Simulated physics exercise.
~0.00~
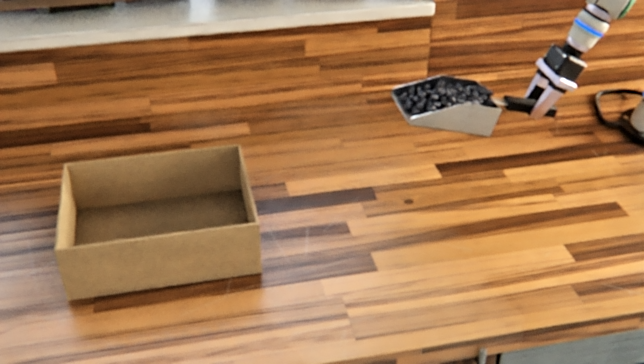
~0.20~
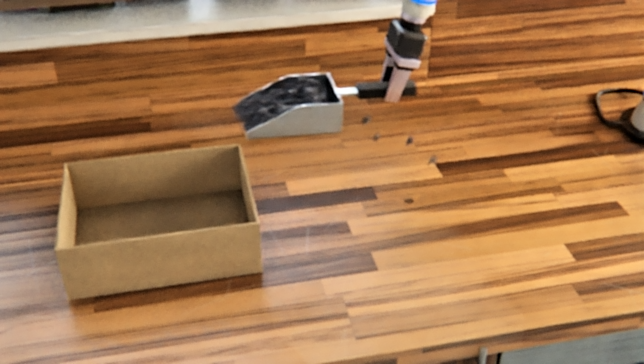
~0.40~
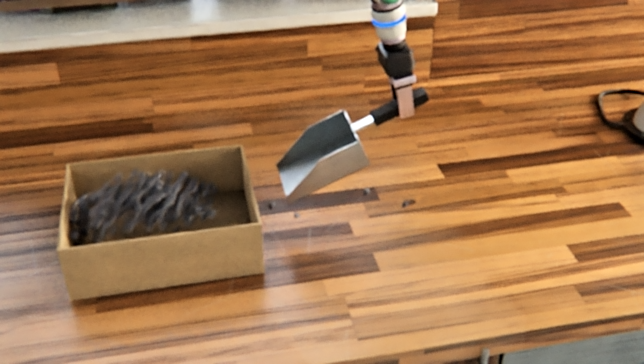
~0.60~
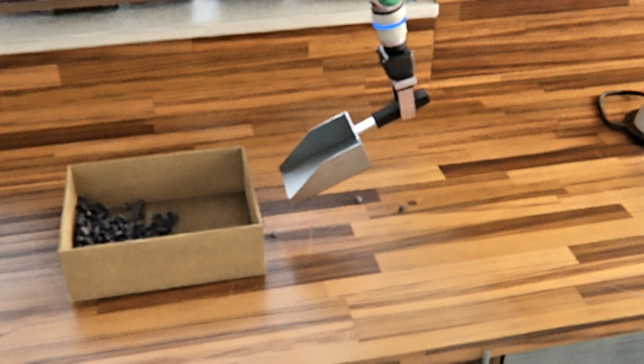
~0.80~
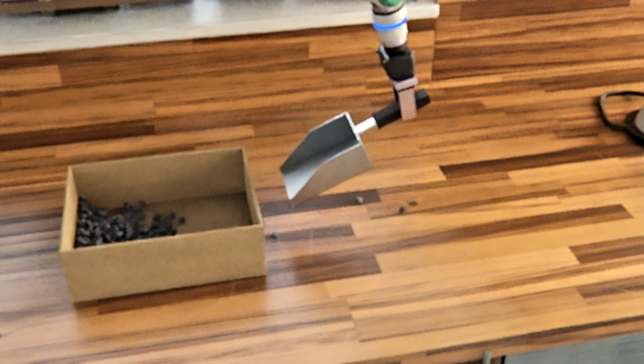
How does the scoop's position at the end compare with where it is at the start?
The scoop ends up farther left and lower in the view than at the start, much closer to the cardboard box.
